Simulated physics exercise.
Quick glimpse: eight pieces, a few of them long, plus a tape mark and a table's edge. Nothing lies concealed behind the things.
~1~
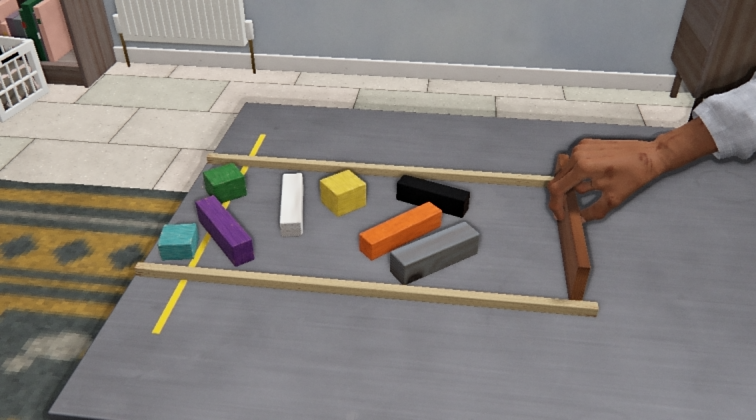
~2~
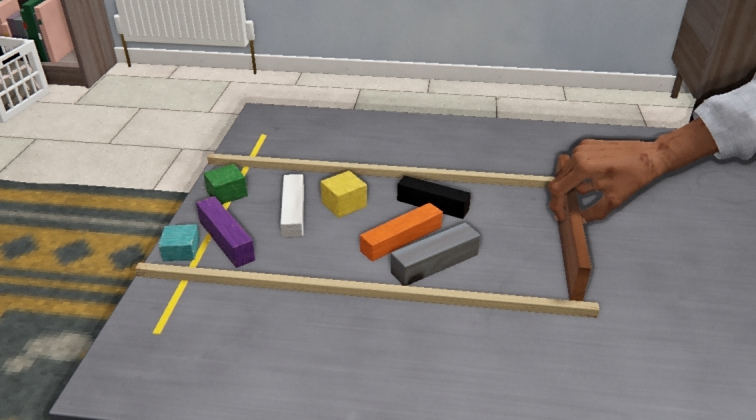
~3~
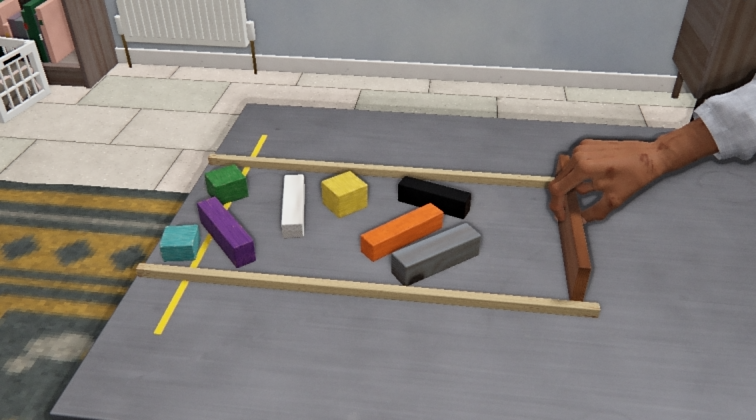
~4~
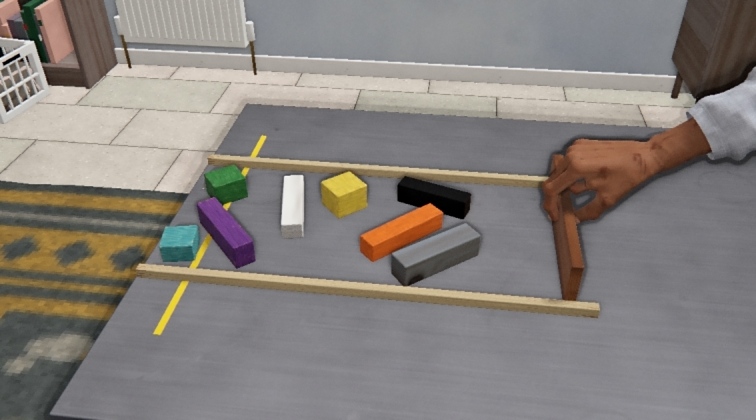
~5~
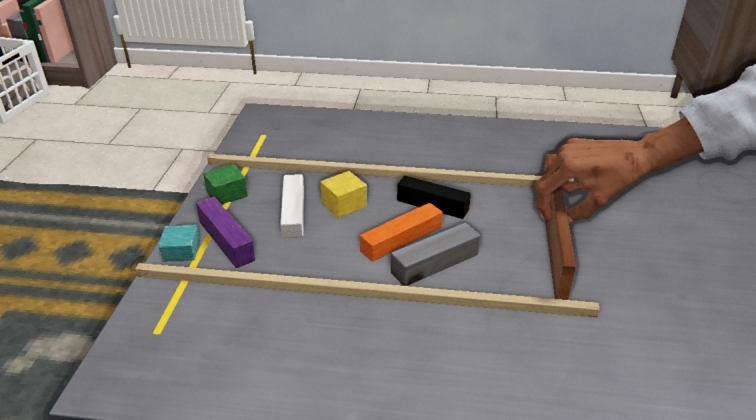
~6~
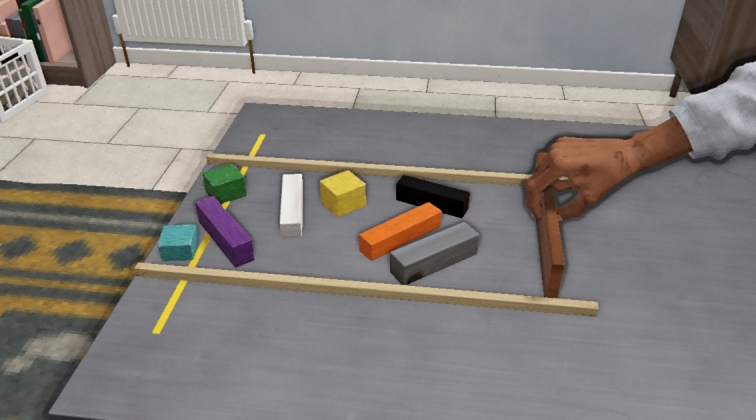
At the start, a hand holds a brown board upright at the right end of two pale rails, with eight coloured blocks and bars lying between them and a yellow tape line at left. The hand then slides the board slightly left, while the pieces stay still.
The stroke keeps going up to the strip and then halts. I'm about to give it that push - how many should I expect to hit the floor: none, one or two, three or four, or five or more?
Expect three or four.
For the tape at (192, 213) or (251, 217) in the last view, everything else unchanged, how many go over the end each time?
Down on the floor: 7 and 2.
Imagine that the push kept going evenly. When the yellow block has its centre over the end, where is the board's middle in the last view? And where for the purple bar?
The yellow block puts it at (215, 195), the purple bar at (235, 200).
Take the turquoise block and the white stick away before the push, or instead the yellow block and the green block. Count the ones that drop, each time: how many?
Result: 2 in the first case, with 3 in the second.
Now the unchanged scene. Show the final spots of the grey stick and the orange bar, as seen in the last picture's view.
The one named first is at (190, 235), the next at (184, 208).
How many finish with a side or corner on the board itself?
That number would be 3.
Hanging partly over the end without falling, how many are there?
You'd get 3.
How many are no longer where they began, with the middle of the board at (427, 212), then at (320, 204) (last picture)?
By the first moment it's 3, by the second it's 5.
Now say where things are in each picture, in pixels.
Turquoise block (179, 242); green block (225, 184); purple bar (224, 230); board (569, 223); tape (220, 214), in the first frame.
Green block (226, 185); grey stick (436, 254), in the second frame.
Purple bar (226, 231); yellow block (345, 195), in the third frame.
Turquoise block (180, 244); board (564, 223), in the fourth frame.
Green block (226, 185); white stick (293, 205), in the fifth frame.
Turquoise block (179, 243); green block (225, 184); purple bar (224, 231); board (546, 221); tape (220, 215), in the sixth frame.
Soon after, none off yet; turquoise block at rest near (179, 243); green block at rest near (225, 184); purple bar at rest near (224, 231).
After that, none off yet; turquoise block displaced about its own width near (157, 248); green block displaced about its own width near (183, 180); purple bar displaced a little near (186, 237).
In the end, the number that fall off is three or four; gone, white stick, purple bar, green block and turquoise block.
